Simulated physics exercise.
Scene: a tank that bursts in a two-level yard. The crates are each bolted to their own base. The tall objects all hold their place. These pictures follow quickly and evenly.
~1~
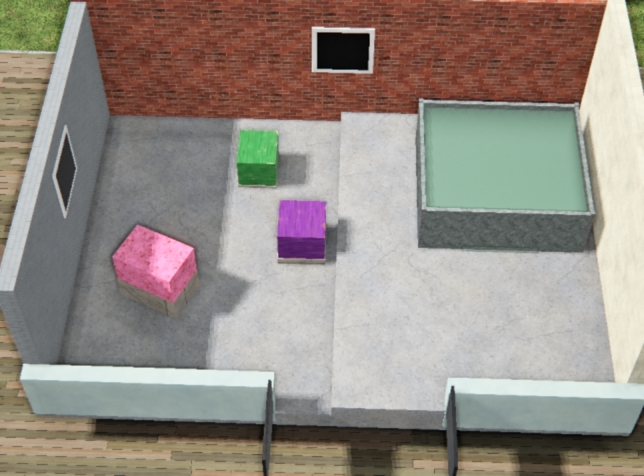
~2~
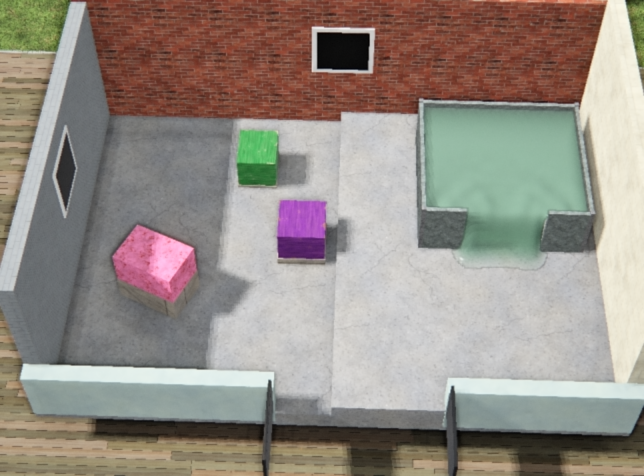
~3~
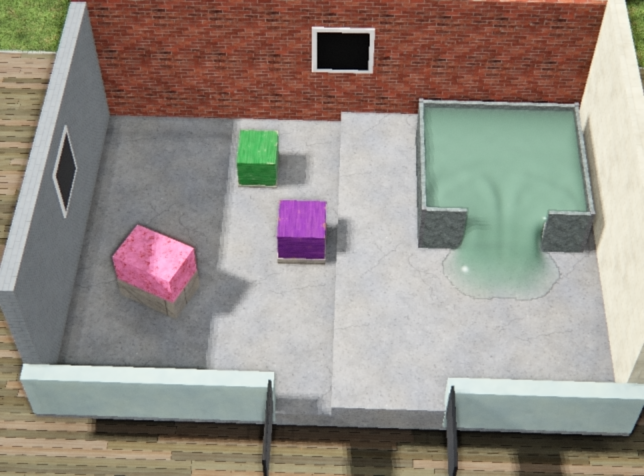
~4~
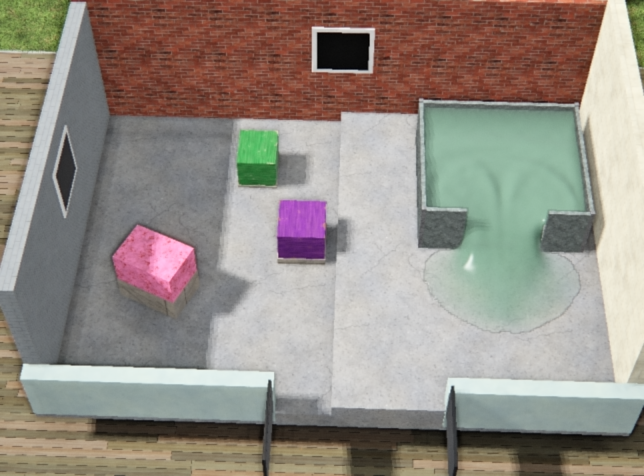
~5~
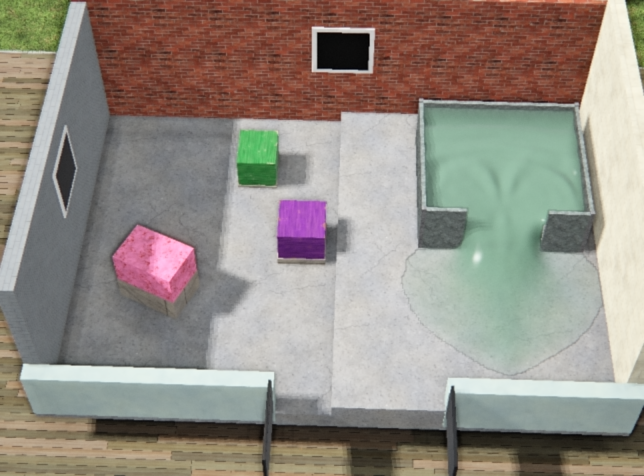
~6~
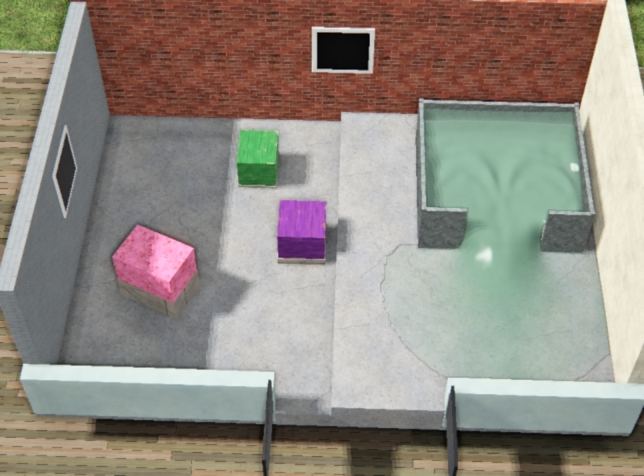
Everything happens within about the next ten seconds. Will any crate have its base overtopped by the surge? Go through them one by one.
Each in turn: The purple crate is spared, the green crate is overtopped, the pink crate is spared.
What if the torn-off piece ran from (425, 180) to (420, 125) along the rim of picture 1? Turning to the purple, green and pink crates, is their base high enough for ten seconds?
Result - purple one is hit by the flood; green one is hit by the flood; pink one is missed.
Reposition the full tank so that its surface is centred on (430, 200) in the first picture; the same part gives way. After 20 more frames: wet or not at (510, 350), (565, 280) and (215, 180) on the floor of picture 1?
As listed: Wet, flooded, not flooded.
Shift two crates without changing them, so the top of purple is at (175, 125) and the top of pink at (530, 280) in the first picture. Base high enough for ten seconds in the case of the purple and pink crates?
Briefly, the purple one gets flooded and the pink one gets flooded.
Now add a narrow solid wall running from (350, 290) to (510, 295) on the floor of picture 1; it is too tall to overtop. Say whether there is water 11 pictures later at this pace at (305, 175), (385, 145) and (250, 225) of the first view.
Taking the three spots in order: Soaked, spared, spared.
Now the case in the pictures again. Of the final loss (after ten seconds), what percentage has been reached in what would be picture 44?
About 70 %.
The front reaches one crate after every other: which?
The one in green.
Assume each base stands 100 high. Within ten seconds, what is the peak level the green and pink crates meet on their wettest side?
I'd put it at some 240 % for one and some 40 % for the other, in that order.
A moment on, water covers 25 % of the floor; the purple crate not reached, the green crate not reached, the pink crate not reached.
Next, water covers 30 % of the floor; the purple crate water round its plinth, the green crate not reached, the pink crate not reached.
Then, water covers 35 % of the floor; the purple crate water round its plinth, the green crate not reached, the pink crate not reached.
Later, water covers 70 % of the floor; the purple crate water round its plinth, the green crate not reached, the pink crate water round its plinth.
In the end, water covers 90 % of the floor; the purple crate stayed above the water, the green crate was topped, the pink crate stayed above the water.
